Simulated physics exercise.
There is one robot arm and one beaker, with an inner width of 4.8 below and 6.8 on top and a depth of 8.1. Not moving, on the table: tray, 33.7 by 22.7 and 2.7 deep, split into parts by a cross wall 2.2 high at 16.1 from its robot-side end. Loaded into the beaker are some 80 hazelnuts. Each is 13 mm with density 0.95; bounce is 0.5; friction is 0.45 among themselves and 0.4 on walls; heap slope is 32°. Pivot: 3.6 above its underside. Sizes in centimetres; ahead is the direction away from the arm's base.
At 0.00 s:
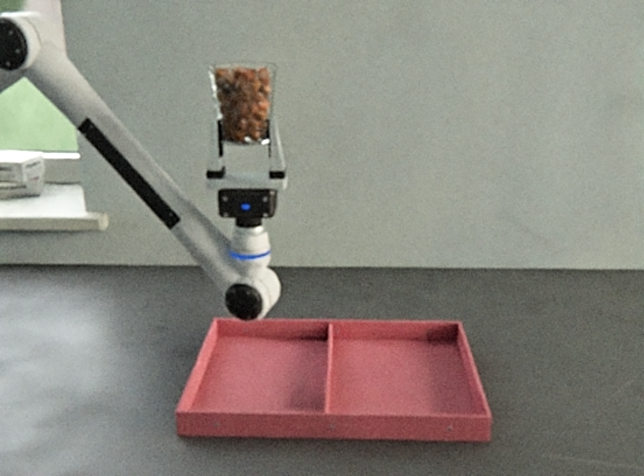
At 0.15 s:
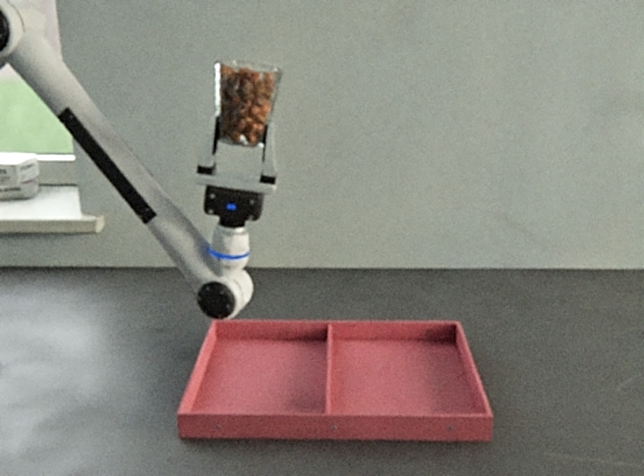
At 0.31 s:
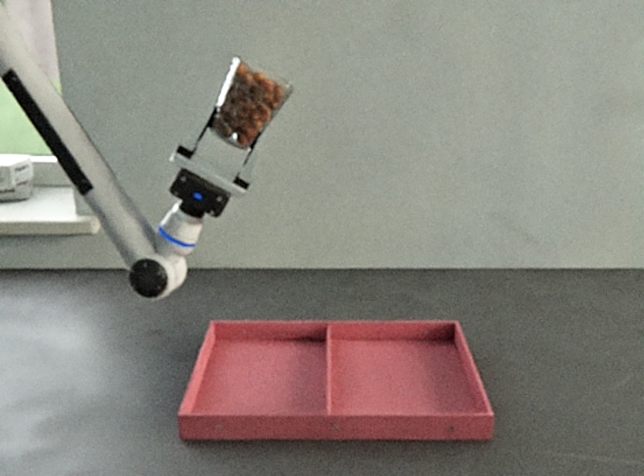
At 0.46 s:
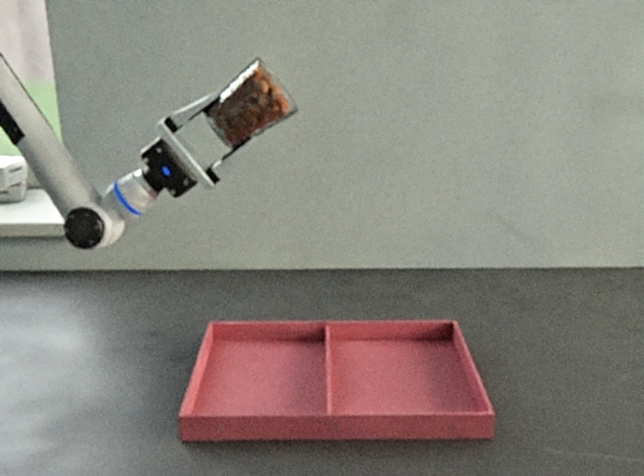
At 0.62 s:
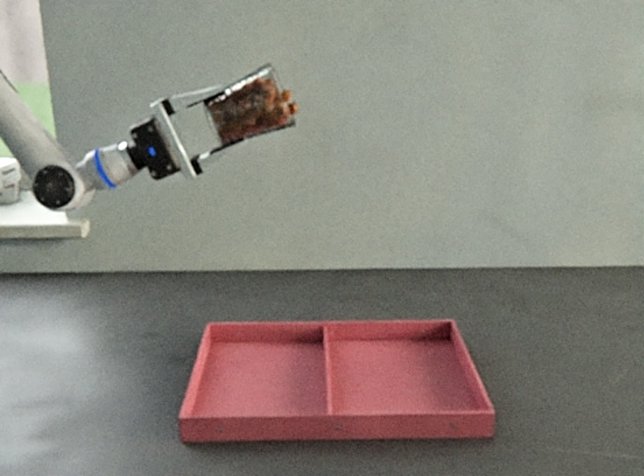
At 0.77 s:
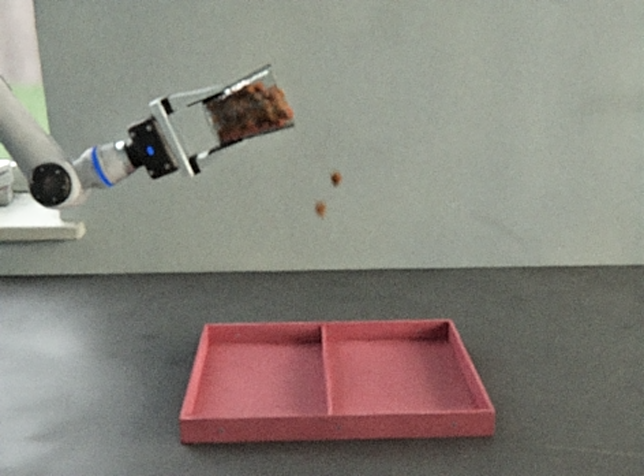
A robot arm holding a clear beaker of hazelnuts upright swung down to the left and tipped it steeply rightward, until two nuts dropped out above the divided red tray on the table.
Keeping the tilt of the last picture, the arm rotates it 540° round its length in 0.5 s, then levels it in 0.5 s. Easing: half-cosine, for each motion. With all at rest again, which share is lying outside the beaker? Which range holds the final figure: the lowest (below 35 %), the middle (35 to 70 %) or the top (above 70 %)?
It sits in the lowest range, below 35 %.
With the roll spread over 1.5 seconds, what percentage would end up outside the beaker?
It would come to close to 20 per cent.
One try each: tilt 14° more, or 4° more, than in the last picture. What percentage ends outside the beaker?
45 % and 20 %.
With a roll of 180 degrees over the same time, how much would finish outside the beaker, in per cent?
10 %.
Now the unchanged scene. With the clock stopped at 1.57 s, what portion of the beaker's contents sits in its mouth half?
It comes to around 50 per cent, more or less.
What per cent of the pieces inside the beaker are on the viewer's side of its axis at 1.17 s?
Front-half share of contents: Approx. 45 per cent.
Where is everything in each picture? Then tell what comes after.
The first picture shows the beaker middle at (244, 105), upright; upper third of the load around (242, 84), from x 220 to 265, top at y 75; 85 in the beaker.
The second picture shows the beaker middle at (245, 106), tipped 9°; upper third of the load around (245, 84), from x 225 to 270, top at y 70.
The third picture shows the beaker middle at (246, 107), tipped 30°; upper third of the load around (251, 86), from x 220 to 275, top at y 70.
The fourth picture shows the beaker middle at (247, 108), tipped 54°; upper third of the load around (255, 91), from x 215 to 280, top at y 75.
The fifth picture shows the beaker middle at (247, 109), tipped 68°; upper third of the load around (255, 95), from x 215 to 295, top at y 85.
The sixth picture shows the beaker middle at (246, 110), tipped 69°; upper third of the load around (252, 97), from x 215 to 335, top at y 90; 83 in the beaker, 2 in flight or on a rim.
After 1.17 s, tipped 69°, highest piece 38 above the table; 76 in the beaker, 3 in the far-side part, 1 on the table or floor, 5 in flight or on a rim.
After 1.57 s, tipped 24°, highest piece 38 above the table; 71 in the beaker, 6 in the far-side part, 2 on the table or floor, 1 in the robot-side part, 5 in flight or on a rim.
After 1.97 s, upright, highest piece 38 above the table; 71 in the beaker, 8 in the far-side part, 4 on the table or floor, 1 in the robot-side part, 1 in flight or on a rim.
After 2.67 s, upright, highest piece 38 above the table; 71 in the beaker, 9 in the far-side part, 4 on the table or floor, 1 in the robot-side part.
In the end, 71 in the beaker, 9 in the far-side part, 4 on the table or floor, 1 in the robot-side part. That is 16 % outside the beaker.
